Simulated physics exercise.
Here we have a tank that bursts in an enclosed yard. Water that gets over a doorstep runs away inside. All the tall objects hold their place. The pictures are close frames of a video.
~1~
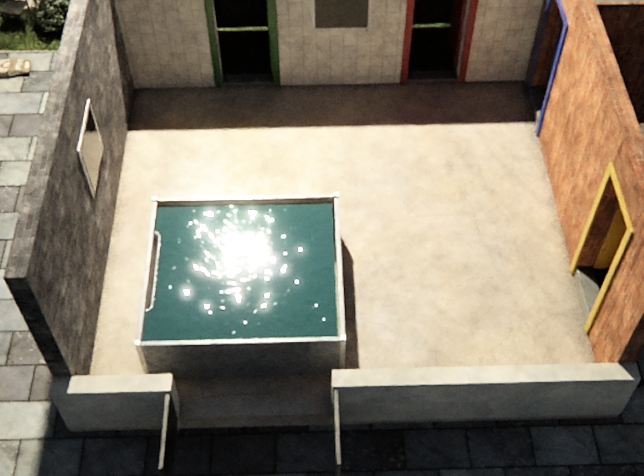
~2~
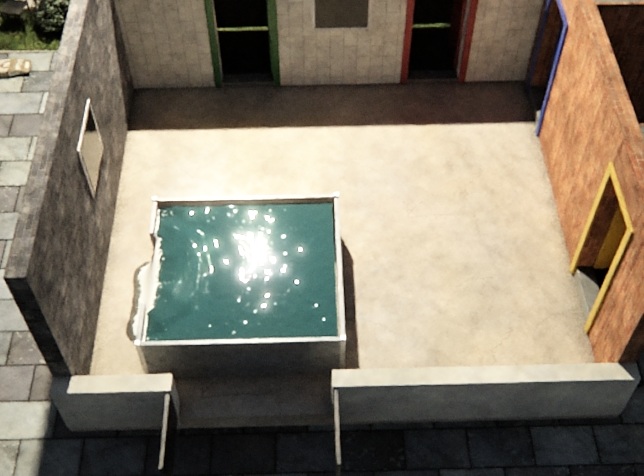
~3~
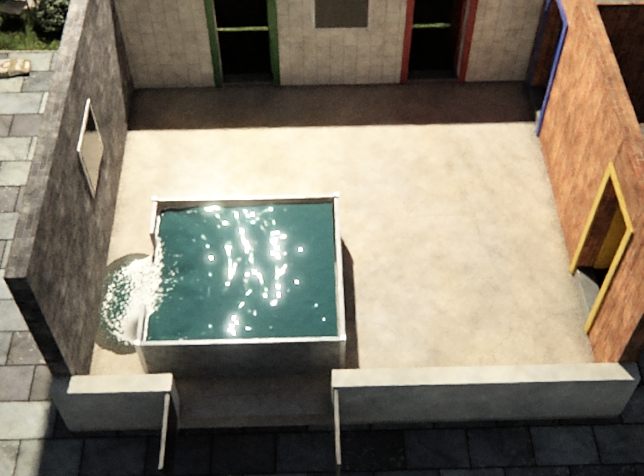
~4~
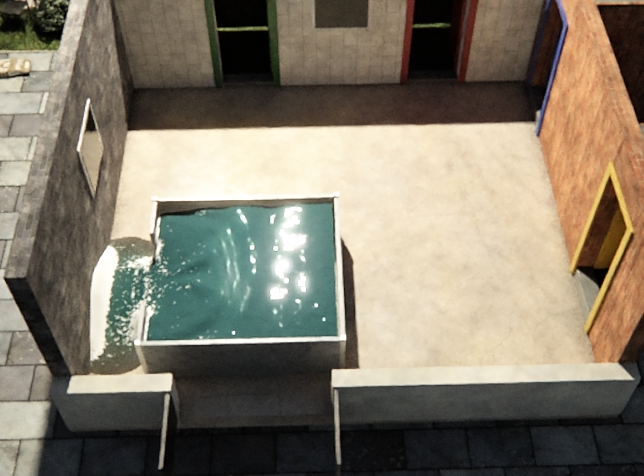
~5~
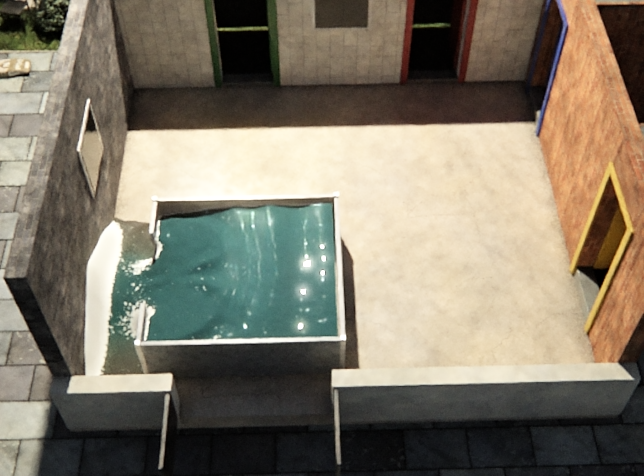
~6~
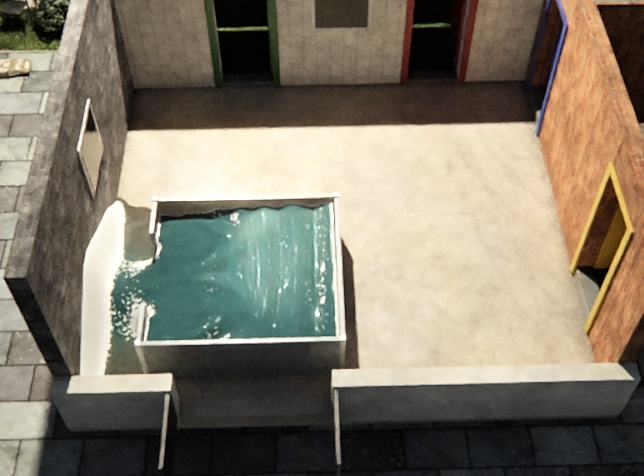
In a walled yard with coloured doorways, a square tank of green water sits still, glinting in the sun. Water then bursts through its left side, splashes onto the pale floor and reaches the left wall, spreading along it as ripples cross the tank and the level inside drops slightly.
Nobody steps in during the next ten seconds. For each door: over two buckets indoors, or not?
In the end: The yellow door holds within the limit; the green door floods; the red door holds within the limit; the blue door holds within the limit.
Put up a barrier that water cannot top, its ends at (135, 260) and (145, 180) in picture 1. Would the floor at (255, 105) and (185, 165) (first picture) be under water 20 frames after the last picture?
In turn: Wet, under water.
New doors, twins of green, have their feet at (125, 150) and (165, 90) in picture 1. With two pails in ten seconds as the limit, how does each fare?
As listed: Stays under, is over.
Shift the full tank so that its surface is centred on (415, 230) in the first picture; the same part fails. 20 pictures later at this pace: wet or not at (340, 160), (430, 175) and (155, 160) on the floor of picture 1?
In that order: Not flooded, not flooded, covered.
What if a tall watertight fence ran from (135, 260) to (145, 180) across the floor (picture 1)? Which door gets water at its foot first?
First comes the green-painted one.
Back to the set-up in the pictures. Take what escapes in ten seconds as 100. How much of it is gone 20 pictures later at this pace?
I make it 40 per cent.
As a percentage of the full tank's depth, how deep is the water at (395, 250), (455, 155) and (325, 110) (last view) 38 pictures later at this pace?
In turn 0, 4 and 12 in a hundred.
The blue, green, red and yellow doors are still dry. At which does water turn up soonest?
It is the green door.
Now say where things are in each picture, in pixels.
The first frame shows still water in the water tank at (244, 268).
In the second frame, the front is at a hidden place, out from the gap at (156, 292).
In the third frame, water pours out at (156, 293) and has run to (120, 263).
In the fourth frame, water pours out at (156, 293) and has run to (111, 244).
In the fifth frame, the front is at (114, 223), out from the gap at (156, 292).
In the sixth frame, water pours out at (156, 292) and has run to (118, 202).
A moment on, water covers 20 % of the floor; the yellow door not reached, the green door not reached, the red door not reached, the blue door not reached.
Next, water covers 35 % of the floor; the yellow door not reached, the green door under two buckets in, the red door not reached, the blue door not reached.
Then, water covers 50 % of the floor; the yellow door not reached, the green door over two buckets in, the red door wet at the sill, nothing in, the blue door not reached.
Later, water covers 75 % of the floor; the yellow door wet at the sill, nothing in, the green door far over two buckets in, the red door wet at the sill, nothing in, the blue door wet at the sill, nothing in.
In the end, water covers 95 % of the floor; the yellow door wet at the sill, nothing in, the green door far over two buckets in, the red door wet at the sill, nothing in, the blue door wet at the sill, nothing in.
